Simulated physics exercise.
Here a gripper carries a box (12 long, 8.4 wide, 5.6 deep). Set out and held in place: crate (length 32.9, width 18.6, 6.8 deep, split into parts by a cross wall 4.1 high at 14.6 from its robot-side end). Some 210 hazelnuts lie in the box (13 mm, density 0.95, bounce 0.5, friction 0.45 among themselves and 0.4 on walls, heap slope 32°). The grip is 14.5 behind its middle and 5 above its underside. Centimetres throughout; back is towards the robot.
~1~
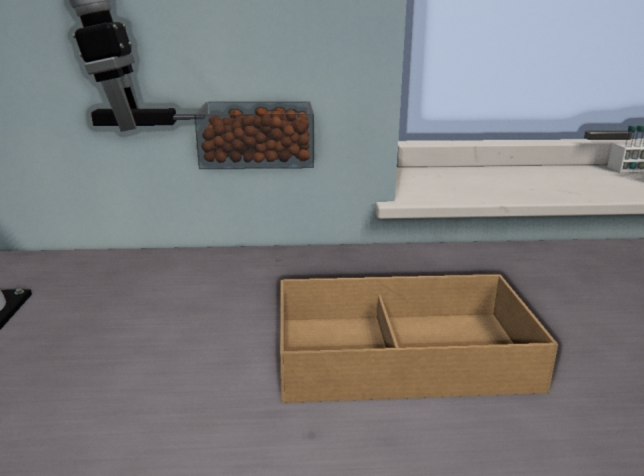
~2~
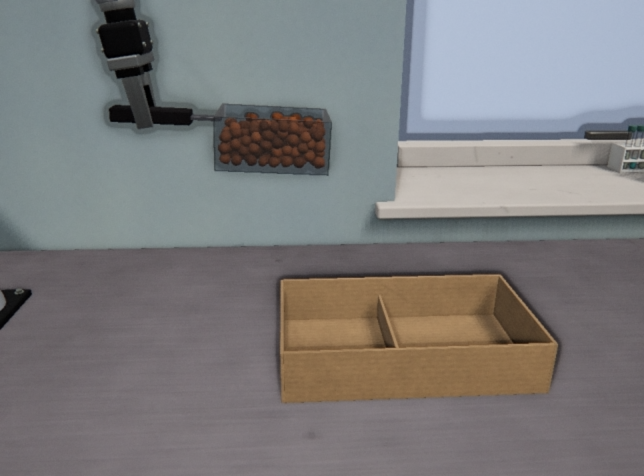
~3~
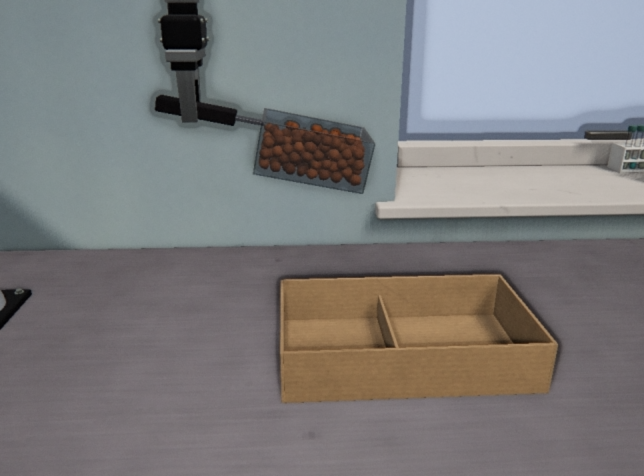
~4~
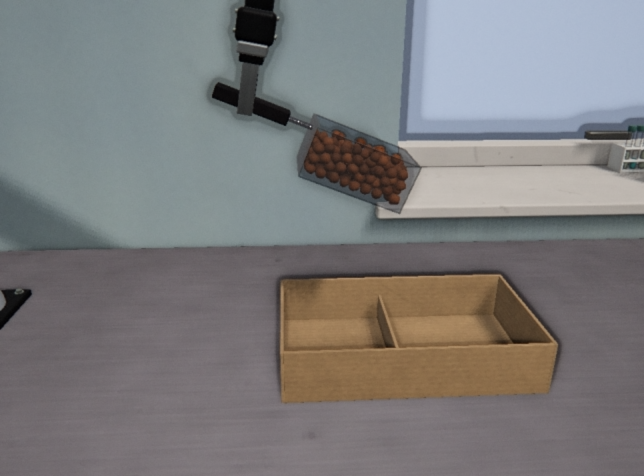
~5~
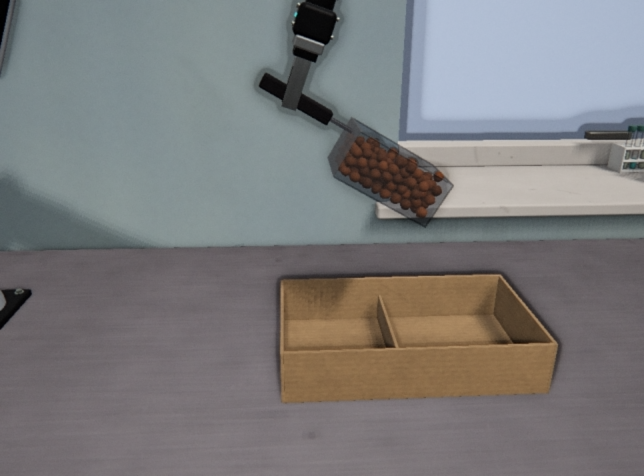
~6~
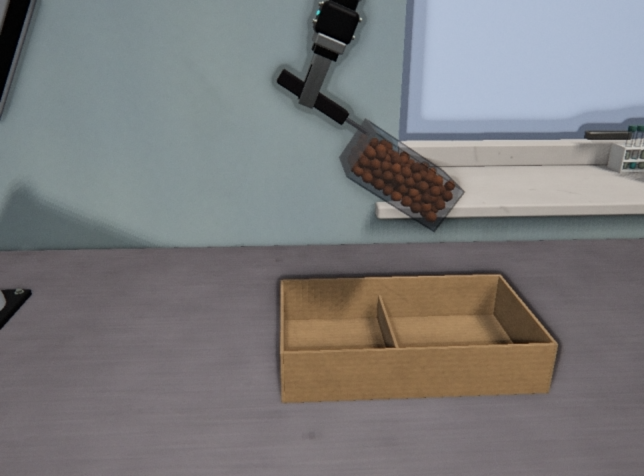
Above a grey worktop, a robot gripper carrying a clear box of hazelnuts to the right while tilting it steadily downward.
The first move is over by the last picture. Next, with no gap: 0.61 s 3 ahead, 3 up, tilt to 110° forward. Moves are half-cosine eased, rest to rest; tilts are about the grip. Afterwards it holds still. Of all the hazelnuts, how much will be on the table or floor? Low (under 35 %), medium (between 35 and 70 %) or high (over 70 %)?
Answer: Low; under 35 % of the hazelnuts finish on the table or floor.
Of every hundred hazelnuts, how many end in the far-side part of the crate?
Roughly 0 per cent.
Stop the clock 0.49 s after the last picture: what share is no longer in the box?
About 10 per cent by then.
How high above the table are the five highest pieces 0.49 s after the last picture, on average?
About 30 cm.
Then, 0.24 s on, tilted 60° forward, highest piece 28 above the table; 207 in the box.
Then, 0.49 s on, tilted 103° forward, highest piece 30 above the table; 186 in the box, 13 in the robot-side part, 8 in flight or on a rim.
Then, 0.81 s on, tilted 110° forward, highest piece 24 above the table; 117 in the robot-side part, 70 in the box, 20 in flight or on a rim.
Then, 1.86 s on, tilted 110° forward, highest piece 3 above the table; 207 in the robot-side part.
In the end, 207 in the robot-side part. That is 0 % on the table or floor.
